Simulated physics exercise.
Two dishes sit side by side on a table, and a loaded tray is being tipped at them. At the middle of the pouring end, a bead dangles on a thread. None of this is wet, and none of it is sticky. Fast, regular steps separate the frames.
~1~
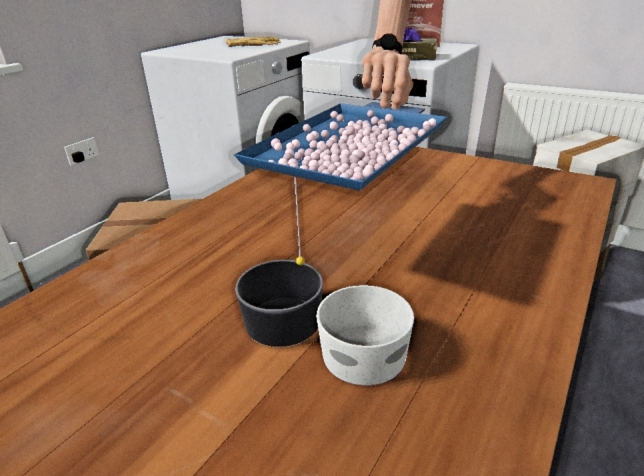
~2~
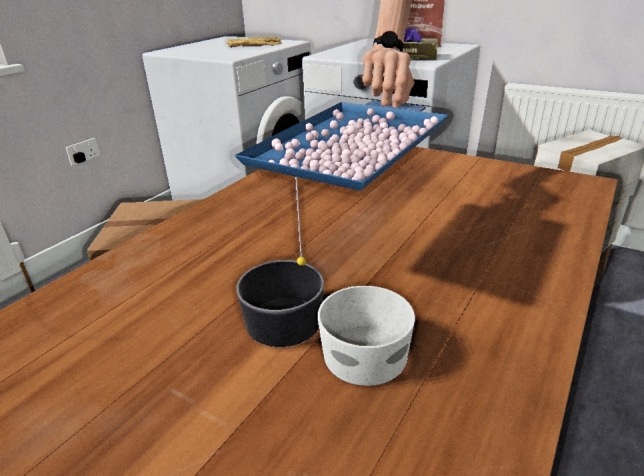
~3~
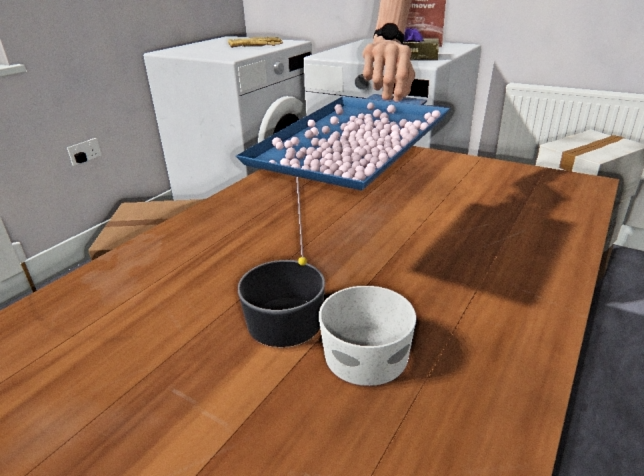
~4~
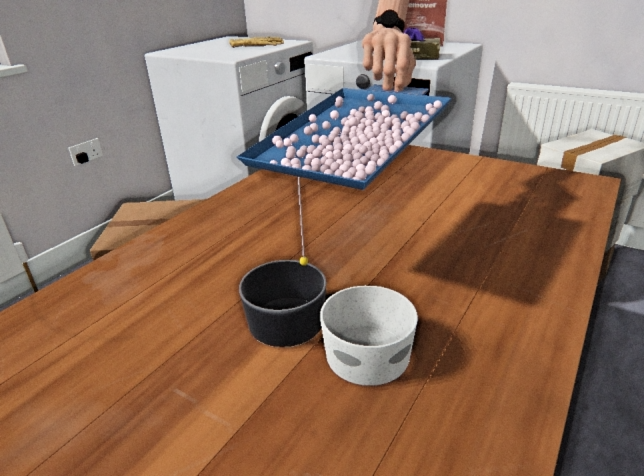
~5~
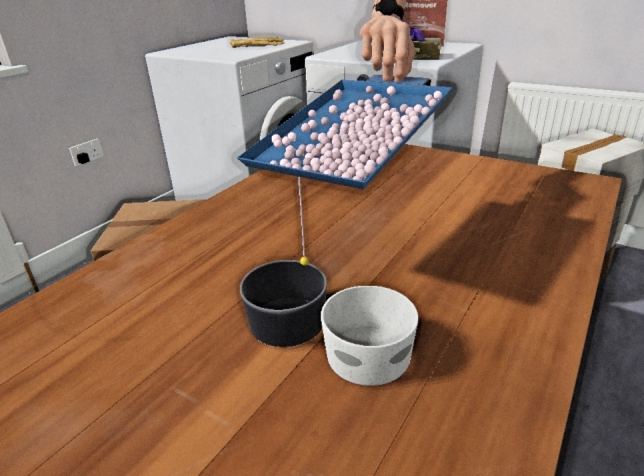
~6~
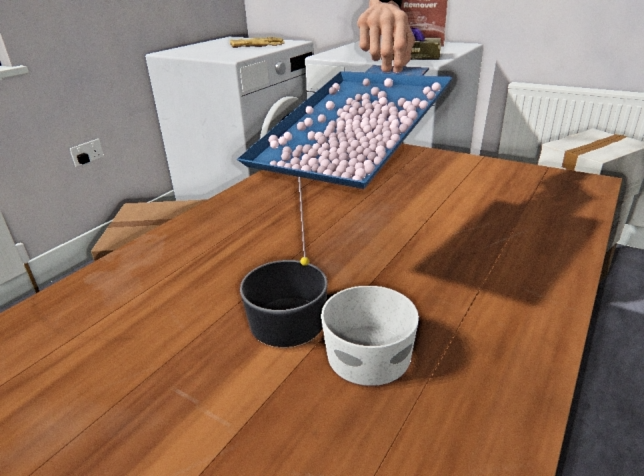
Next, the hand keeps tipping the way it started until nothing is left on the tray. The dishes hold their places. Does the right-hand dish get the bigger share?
No. The fuller one at the end is the dish on the left, no doubt.
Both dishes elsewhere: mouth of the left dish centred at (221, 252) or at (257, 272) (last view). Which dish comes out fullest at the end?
For the first position it is the one at right; for the second, the one at left.
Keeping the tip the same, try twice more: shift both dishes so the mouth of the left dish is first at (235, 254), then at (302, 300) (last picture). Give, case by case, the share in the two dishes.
First about 50, then 50 per cent.
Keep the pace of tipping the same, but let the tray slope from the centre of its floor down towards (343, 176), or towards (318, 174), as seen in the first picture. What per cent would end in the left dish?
I'd say some 10 in a hundred at first, then 50 in a hundred.
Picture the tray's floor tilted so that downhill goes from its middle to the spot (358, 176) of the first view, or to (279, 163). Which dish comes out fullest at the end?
At the first place the right one, at the second the left dish.
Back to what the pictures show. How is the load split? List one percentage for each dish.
In the left dish you'd find about 50 % of the load, and in the right dish about 10 %.
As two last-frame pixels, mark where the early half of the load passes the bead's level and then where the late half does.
First part (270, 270), rest (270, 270).
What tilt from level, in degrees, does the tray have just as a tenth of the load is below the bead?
Angle: Approx. 50 degrees.
Soon, tray tipped steeply; about half on the tray; a stray few in the right dish; a small part in the left dish; a small part outside both; about a quarter in the air.
A while on, tray tipped right over; a small part in the right dish; about half in the left dish; about a third outside both; a stray few in the air.
Towards the end, tray tipped past a quarter turn; a small part in the right dish; about half in the left dish; about half outside both.
Finally, tray tipped past a quarter turn; a small part in the right dish; about half in the left dish; about half outside both.
